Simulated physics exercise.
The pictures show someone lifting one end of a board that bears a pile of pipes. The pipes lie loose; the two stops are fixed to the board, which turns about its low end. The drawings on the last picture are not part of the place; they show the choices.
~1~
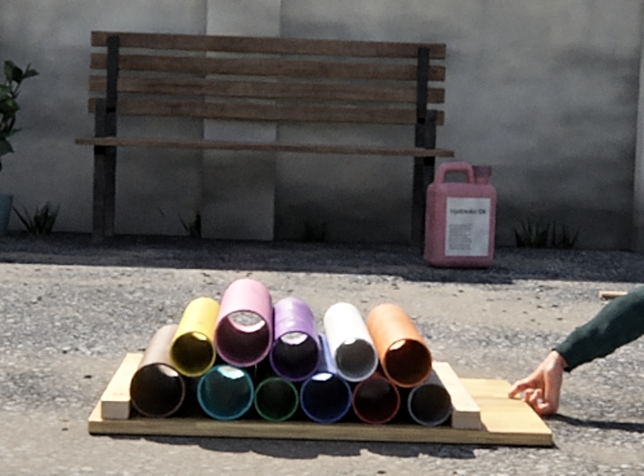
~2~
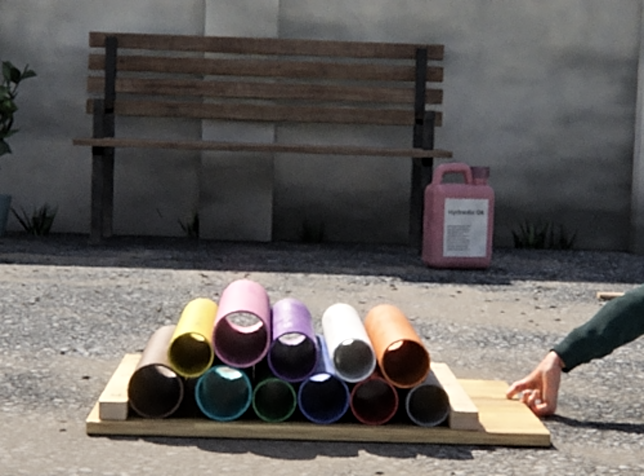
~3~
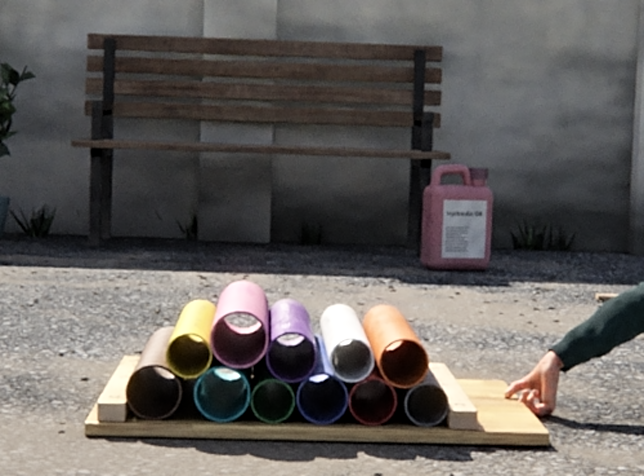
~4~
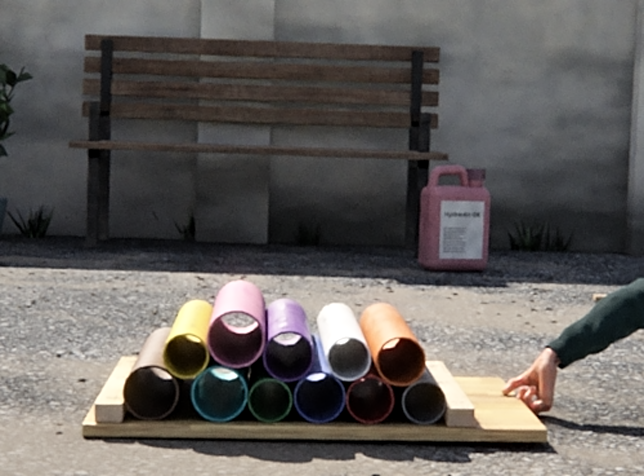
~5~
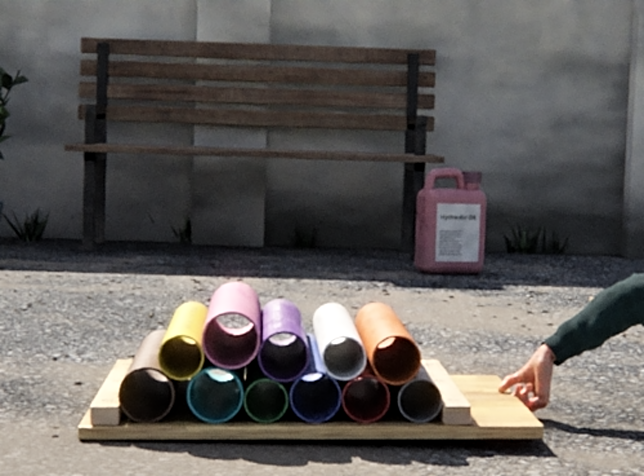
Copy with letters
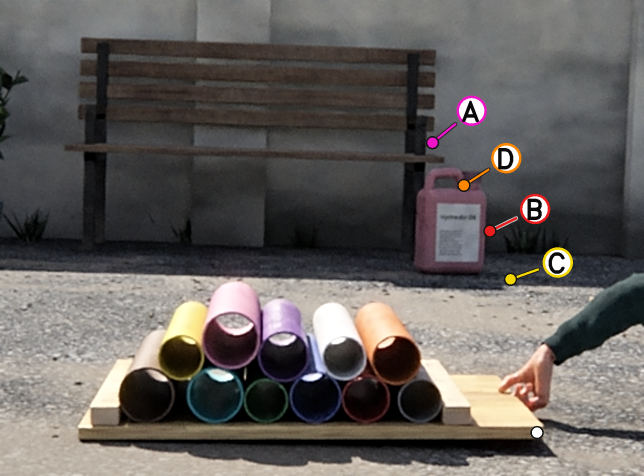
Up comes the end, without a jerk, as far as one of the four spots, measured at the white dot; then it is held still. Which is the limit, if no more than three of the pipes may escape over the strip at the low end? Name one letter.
It can be raised to B.
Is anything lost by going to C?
Yes, at C.
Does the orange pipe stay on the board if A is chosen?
No, with A.
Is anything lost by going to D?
At D: Yes.
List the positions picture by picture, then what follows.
The first picture shows purple pipe (295, 356); yellow pipe (193, 353); pink pipe (243, 338).
The second picture shows pink pipe (241, 338); white pipe (354, 359).
The third picture shows board (314, 396); red pipe (372, 401); grey pipe (427, 404); yellow pipe (189, 355).
The fourth picture shows board (312, 396); brown pipe (151, 392); turquoise pipe (220, 394).
The fifth picture shows board (308, 396); brown pipe (146, 395); turquoise pipe (215, 395).
On the marked copy, A at (433, 143); B at (490, 231); C at (511, 279); D at (464, 185); the white dot at (537, 433).
Taking B. A third of the way, board at 16°.
Two thirds of the way, board at 28°.
When it is over, board at 28°, three over the low batten (purple, yellow, pink).
As for the rest, A seven over the low batten; C two over the low batten (yellow, pink); D five over the low batten.
